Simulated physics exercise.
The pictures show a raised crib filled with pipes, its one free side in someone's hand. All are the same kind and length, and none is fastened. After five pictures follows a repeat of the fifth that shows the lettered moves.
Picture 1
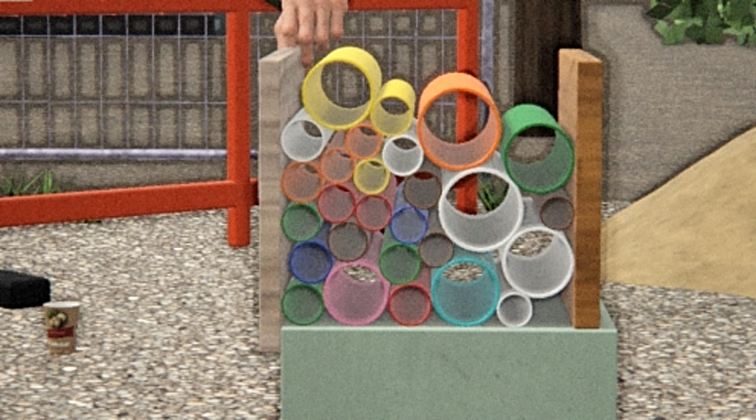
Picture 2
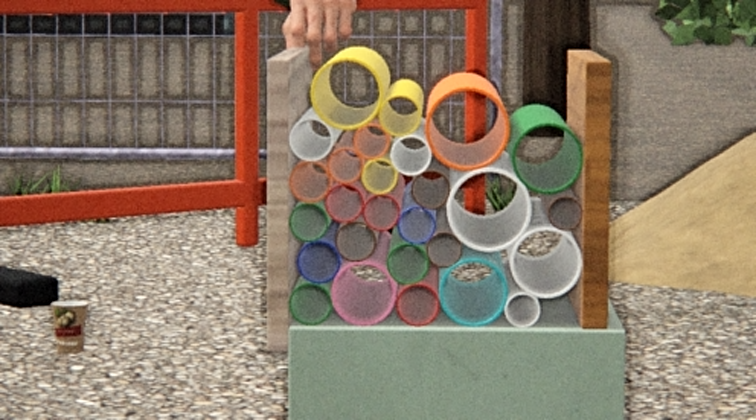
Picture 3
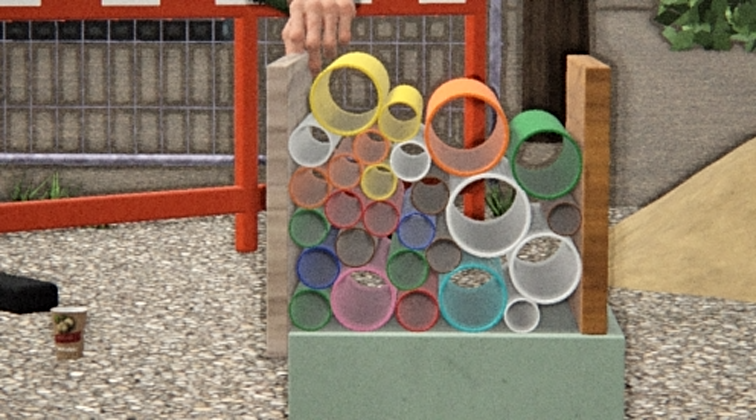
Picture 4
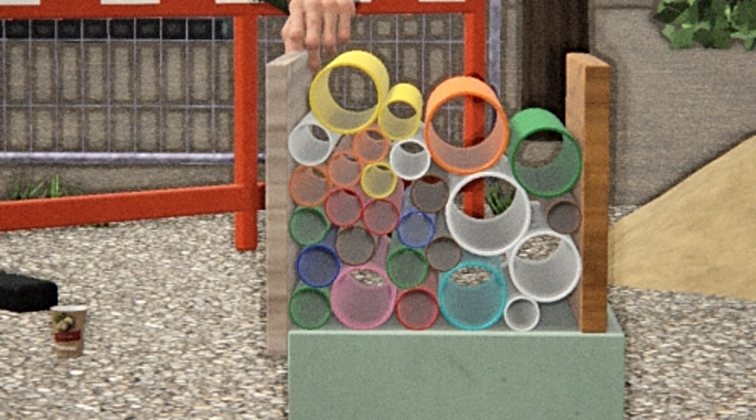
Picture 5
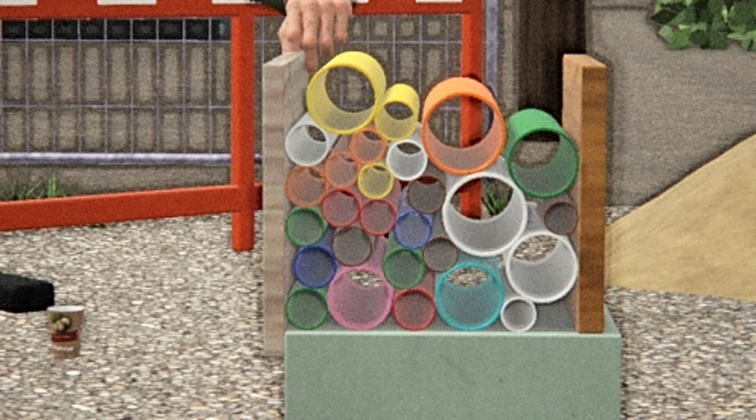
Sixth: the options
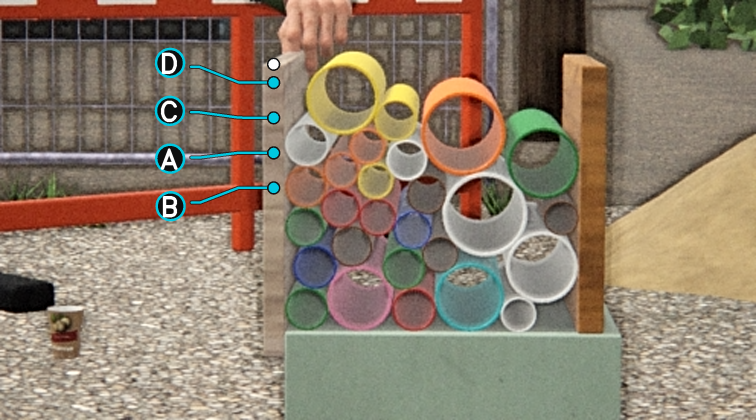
Colorful pipes of different widths sat stacked between two upright boards on a pale green block while a hand rested at the top of the left board, and nothing moved except the view, which shifted slightly.
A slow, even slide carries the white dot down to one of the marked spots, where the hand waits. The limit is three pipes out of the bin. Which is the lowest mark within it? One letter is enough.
B is the limit.
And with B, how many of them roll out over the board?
At B the number is two.
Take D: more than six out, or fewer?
At D, fewer than six.
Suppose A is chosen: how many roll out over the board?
With A, none.
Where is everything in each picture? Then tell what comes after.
The first frame shows side board (283, 187); a green pipe (303, 304); a blue pipe (311, 262).
The second frame shows a blue pipe (319, 262); a white pipe (546, 262).
The third frame shows an orange pipe (310, 188); a white pipe (410, 161).
The fourth frame shows a yellow pipe (346, 98); side board (291, 190).
The fifth frame shows a green pipe (307, 309); a blue pipe (315, 267); a white pipe (542, 267).
On the marked copy, A at (273, 153); B at (273, 188); C at (273, 118); D at (273, 83); the white dot at (273, 64).
Taking B. A third of the way, top of the board (285, 124).
Two thirds of the way, top of the board (285, 187).
When it is over, top of the board (285, 187), two out over the board.
As for the rest, A none out over the board; C none out over the board; D none out over the board.
